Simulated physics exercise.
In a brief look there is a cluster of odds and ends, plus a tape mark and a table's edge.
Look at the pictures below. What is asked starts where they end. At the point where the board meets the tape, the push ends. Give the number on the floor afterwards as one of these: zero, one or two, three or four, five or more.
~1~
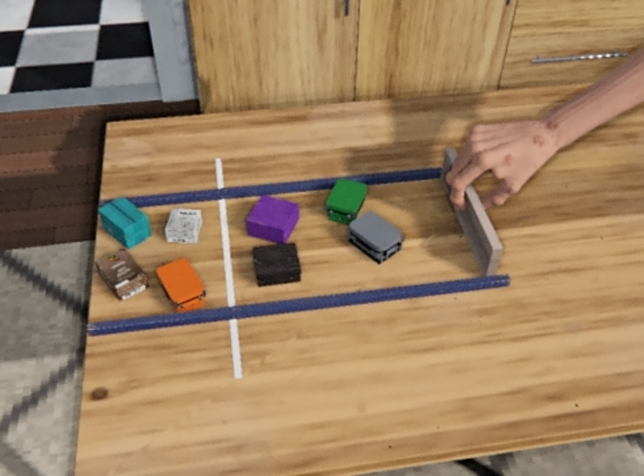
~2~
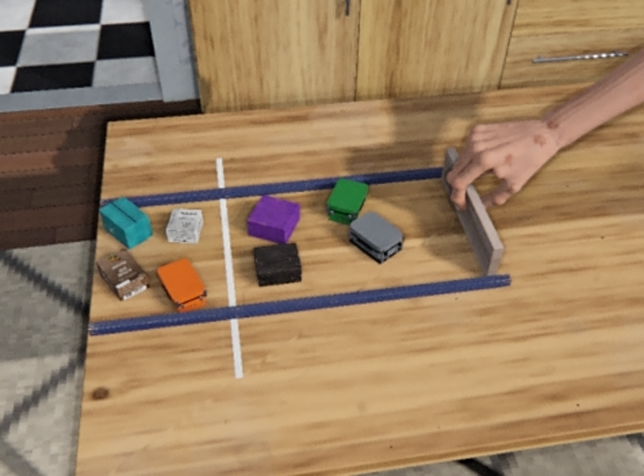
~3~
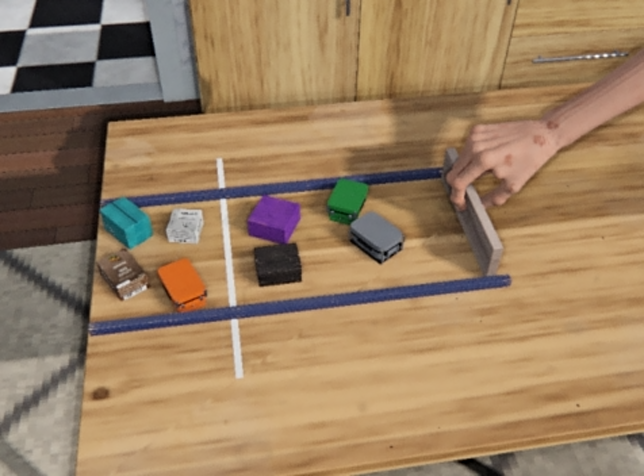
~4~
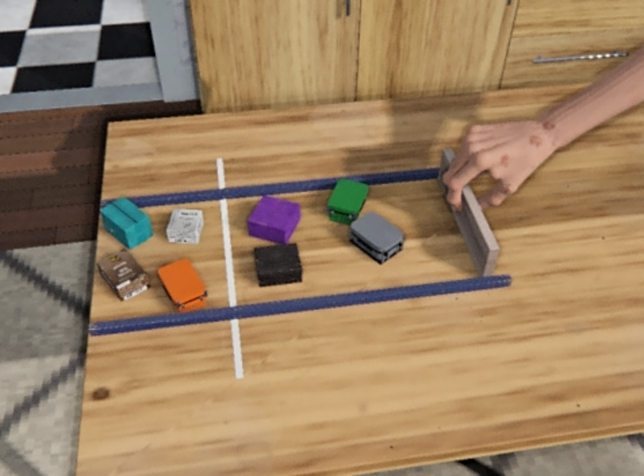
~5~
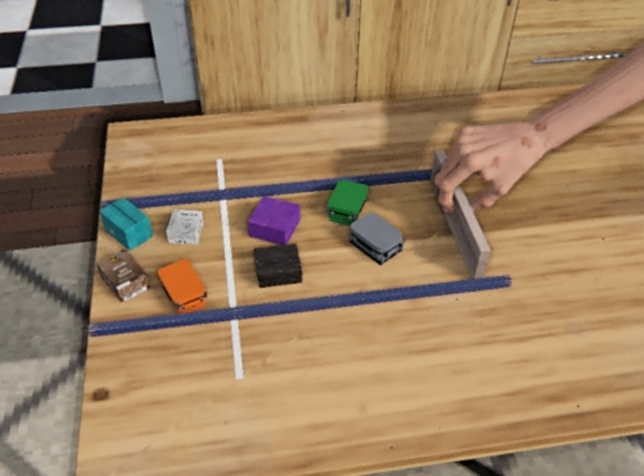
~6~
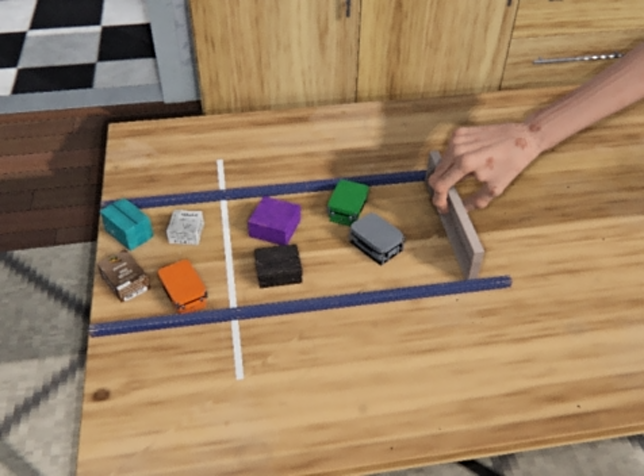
On the floor afterwards: Zero.
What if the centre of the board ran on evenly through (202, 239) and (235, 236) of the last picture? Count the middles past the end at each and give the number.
It would be 1 at the first and 0 at the second.
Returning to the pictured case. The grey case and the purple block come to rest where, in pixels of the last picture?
The grey case comes to rest close to (212, 252), while the purple block rests close to (173, 235).
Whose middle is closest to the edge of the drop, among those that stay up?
Result: Turquoise box.
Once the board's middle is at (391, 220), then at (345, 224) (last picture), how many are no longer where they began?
I count 1 first and 2 after.
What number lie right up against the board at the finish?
It's 2 of them.
A little later, none off yet; brown box at rest near (124, 275); turquoise box at rest near (127, 224); orange case at rest near (183, 288).
When it is over, the number that fall off is zero.
